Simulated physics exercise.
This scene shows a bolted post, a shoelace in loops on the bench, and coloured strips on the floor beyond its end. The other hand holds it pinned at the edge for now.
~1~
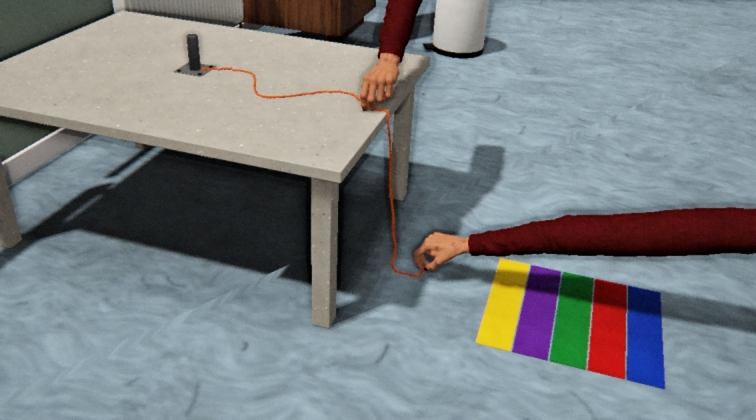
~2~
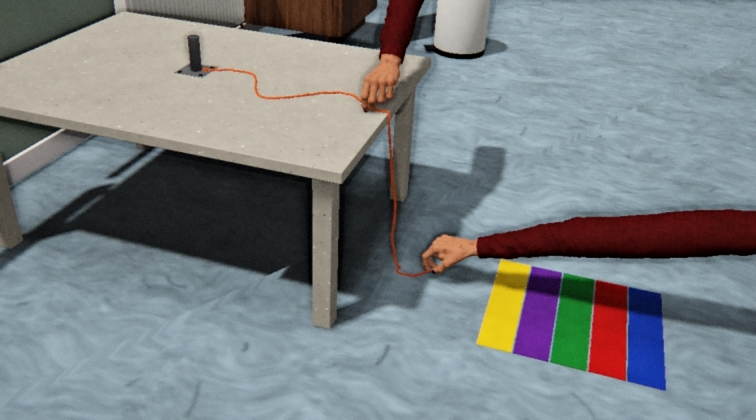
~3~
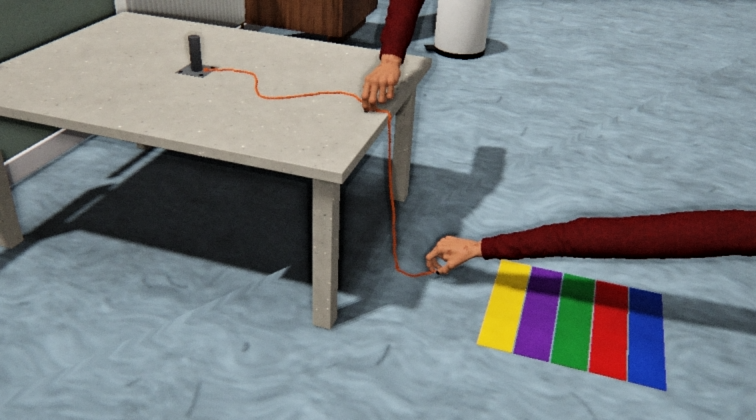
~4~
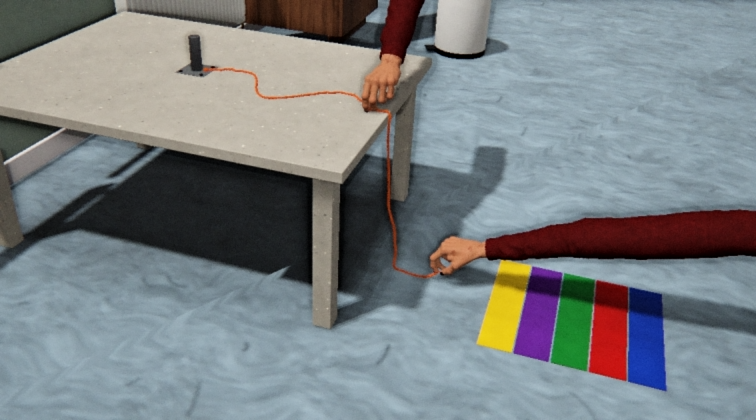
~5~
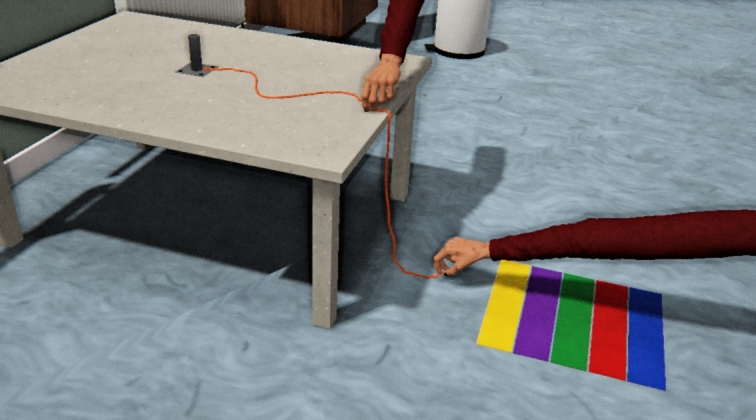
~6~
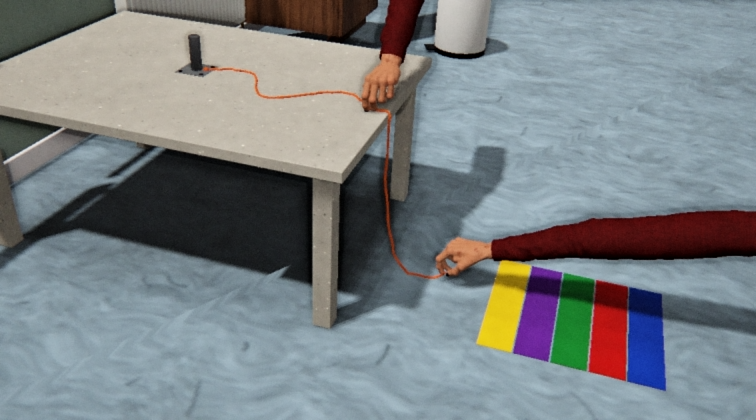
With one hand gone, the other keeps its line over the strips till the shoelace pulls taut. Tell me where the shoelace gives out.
It gives out over the red strip.
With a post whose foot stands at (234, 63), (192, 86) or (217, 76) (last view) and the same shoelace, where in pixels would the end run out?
Try 1 about (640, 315), try 2 about (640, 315), try 3 about (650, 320).
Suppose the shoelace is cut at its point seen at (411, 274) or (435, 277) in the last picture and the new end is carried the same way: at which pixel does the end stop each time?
For the first cut it's about (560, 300), and for the second about (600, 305).
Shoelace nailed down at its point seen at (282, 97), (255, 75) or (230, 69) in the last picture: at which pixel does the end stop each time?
The places are (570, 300), (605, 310) and (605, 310).
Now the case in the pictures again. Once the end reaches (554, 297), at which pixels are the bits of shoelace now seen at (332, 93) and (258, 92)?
They end up at (370, 107) and at (295, 90).
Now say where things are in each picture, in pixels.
The first picture shows end (424, 267); yellow (497, 330); purple (533, 338); green (570, 347); red (607, 356); blue (646, 365).
The second picture shows end (431, 270); shoelace through (234, 71) (258, 95) (336, 93) (388, 117) (394, 189) (394, 253).
The third picture shows end (436, 271).
The fourth picture shows end (439, 271); shoelace through (235, 71) (259, 95) (336, 93) (389, 117) (389, 189) (395, 253).
The fifth picture shows end (443, 272).
The sixth picture shows end (445, 272); shoelace through (235, 71) (259, 94) (336, 92) (389, 117) (386, 188) (393, 253).
Early on, end near (554, 297); over purple.
Midway, end near (593, 306); over green.
At the end of the slack, end near (616, 311); over red. It gets as far as the red strip.
